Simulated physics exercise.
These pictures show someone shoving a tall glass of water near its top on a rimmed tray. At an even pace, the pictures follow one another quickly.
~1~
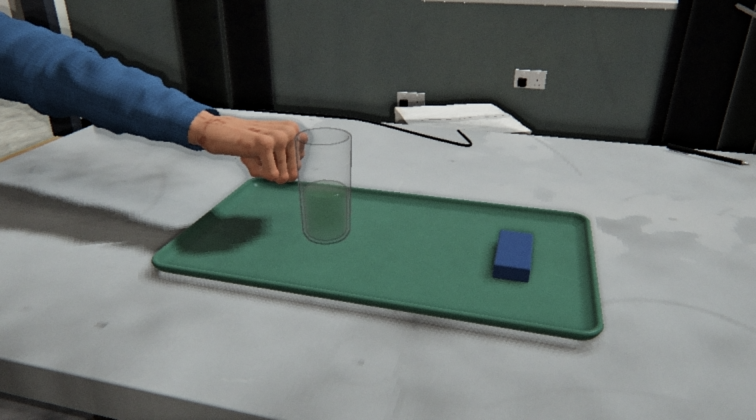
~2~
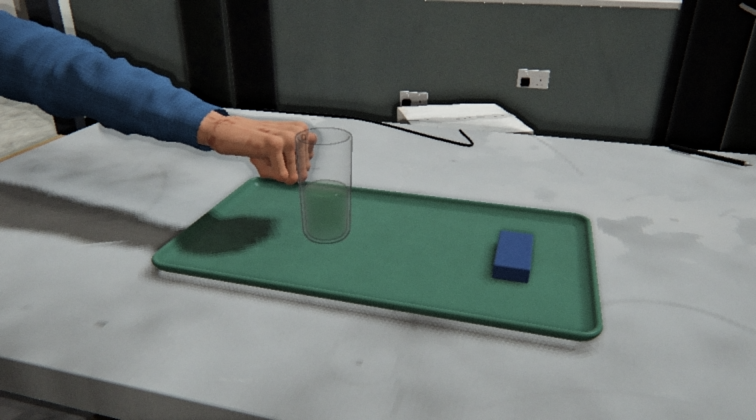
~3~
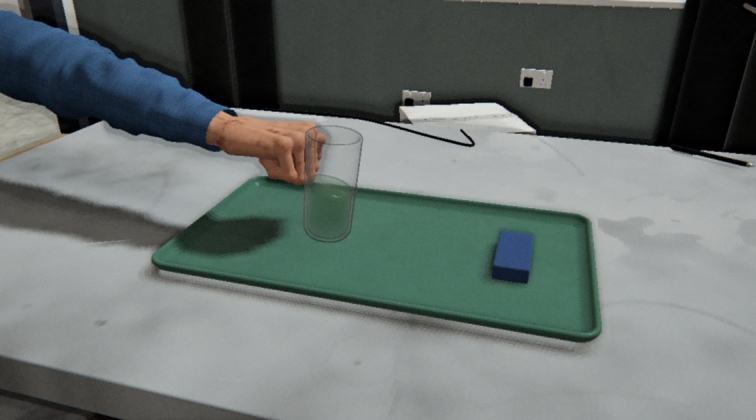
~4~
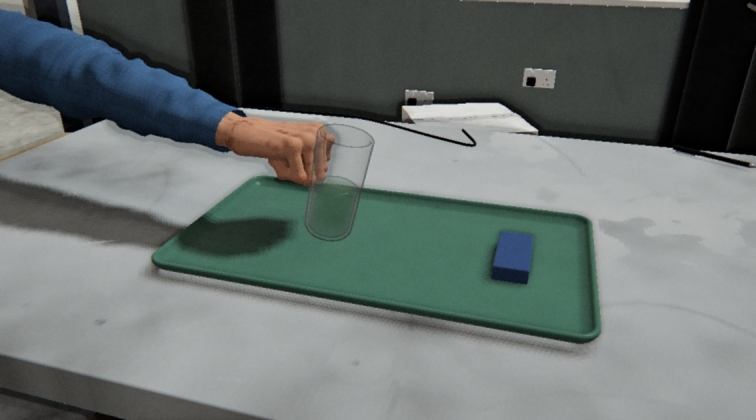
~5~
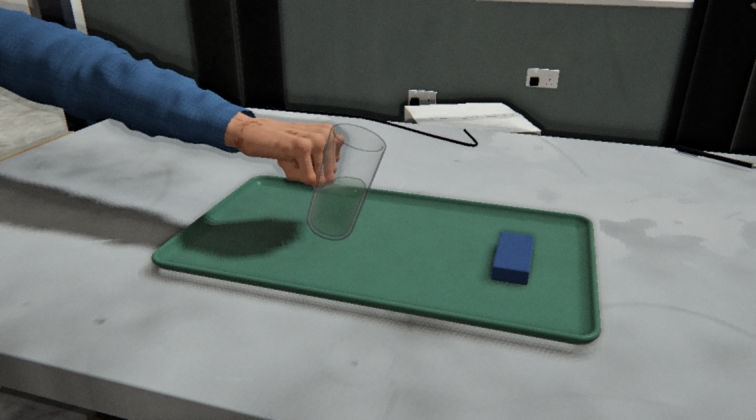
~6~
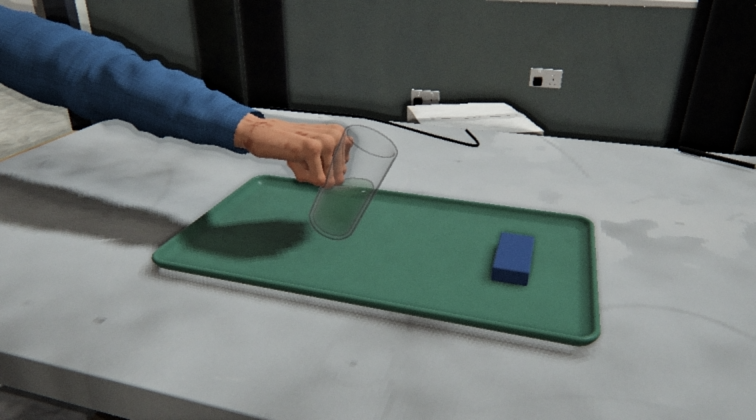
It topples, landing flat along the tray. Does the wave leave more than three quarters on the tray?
Yes, it takes less than a quarter off.
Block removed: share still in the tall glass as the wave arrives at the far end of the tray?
Roughly 60 %, give or take.
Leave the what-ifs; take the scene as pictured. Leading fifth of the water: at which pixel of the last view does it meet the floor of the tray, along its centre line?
Landing point: About (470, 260).
A moment on, the tall glass is falling and 100 per cent is in the glass, 0 on the tray and 0 above or beyond its rim.
Next, the tall glass lies on its side and 100 per cent is in the glass, 0 on the tray and 0 above or beyond its rim.
Then the tall glass lies on its side and 62 per cent is in the glass, 22 on the tray and 16 above or beyond its rim.
Later the tall glass lies on its side and 30 per cent is in the glass, 54 on the tray and 16 above or beyond its rim.
Finally, 86 per cent is held by tray and glass, 14 is off the tray.
